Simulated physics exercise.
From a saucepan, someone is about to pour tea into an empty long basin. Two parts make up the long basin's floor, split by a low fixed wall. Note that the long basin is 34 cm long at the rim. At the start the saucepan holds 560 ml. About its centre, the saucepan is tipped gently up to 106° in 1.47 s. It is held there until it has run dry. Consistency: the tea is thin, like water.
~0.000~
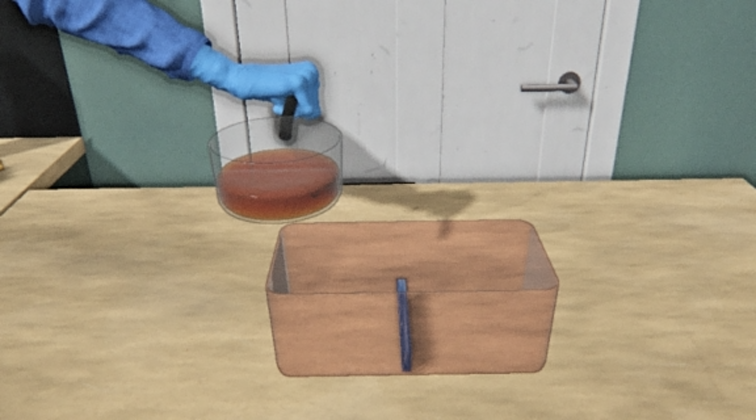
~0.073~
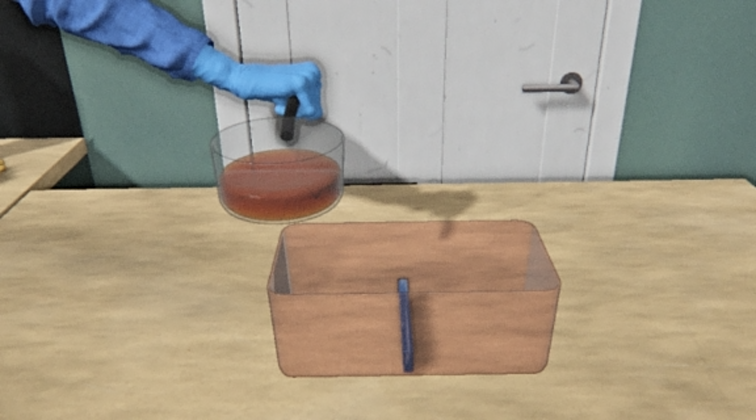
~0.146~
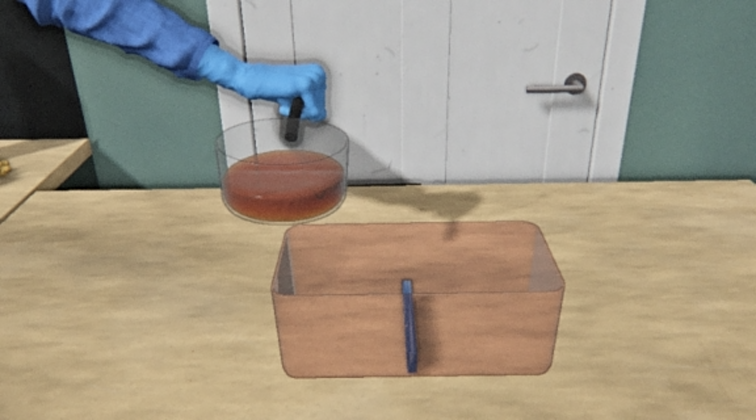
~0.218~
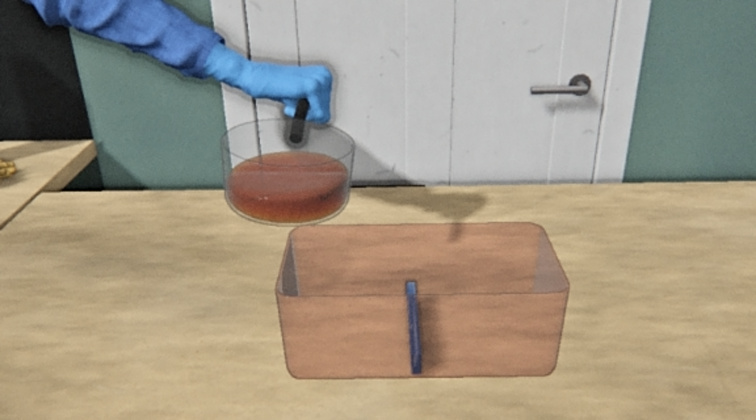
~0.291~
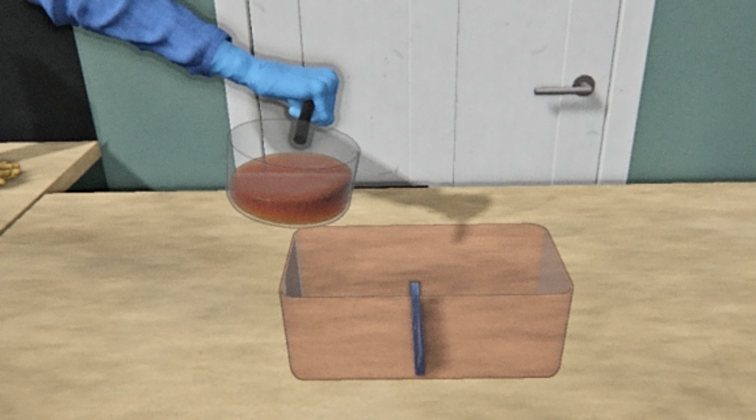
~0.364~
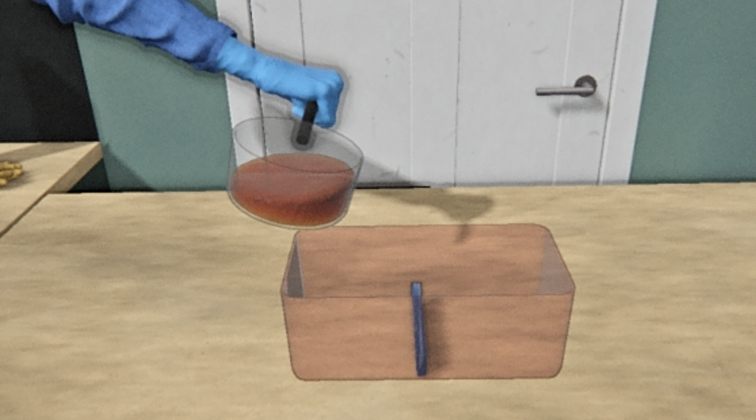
In the video, a blue-gloved hand holds a clear saucepan of reddish-brown tea above and to the left of a long, see-through basin with a blue divider on a table, then gently tilts the saucepan rightward toward the basin.
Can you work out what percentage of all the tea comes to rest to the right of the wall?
I would put it at 14 per cent.
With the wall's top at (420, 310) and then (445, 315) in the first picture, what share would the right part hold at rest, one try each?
The first try gives 5 percent and the second 10 percent.
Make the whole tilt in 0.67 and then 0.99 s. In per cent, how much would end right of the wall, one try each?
10 per cent first, 10 per cent second.
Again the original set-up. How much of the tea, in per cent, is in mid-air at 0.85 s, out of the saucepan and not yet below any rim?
I'd say close to 22 per cent.
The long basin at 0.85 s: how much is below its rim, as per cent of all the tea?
Near 10 in a hundred.
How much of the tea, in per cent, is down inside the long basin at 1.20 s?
Value: Approx. 76 %.
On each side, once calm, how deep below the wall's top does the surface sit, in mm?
It's around 14 mm on the left side and around 30 mm on the right side.
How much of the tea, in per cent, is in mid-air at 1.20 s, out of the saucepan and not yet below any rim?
Near 10 in a hundred.
Then, 0.85 s in, the tilt is 65° and 68 per cent is still to pour, 9 is left of the wall and 0 right of it.
Then, 1.20 s in, the tilt is 97° and 15 per cent is still to pour, 65 is left of the wall and 11 right of it.
Then, 1.57 s in, the tilt is 106° and 0 per cent is still to pour, 85 is left of the wall and 14 right of it.
Then, 1.97 s in, the tilt is 106° and 0 per cent is still to pour, 86 is left of the wall and 14 right of it.
Finally, 86 per cent lies left of the wall, 14 right of it and 0 outside.
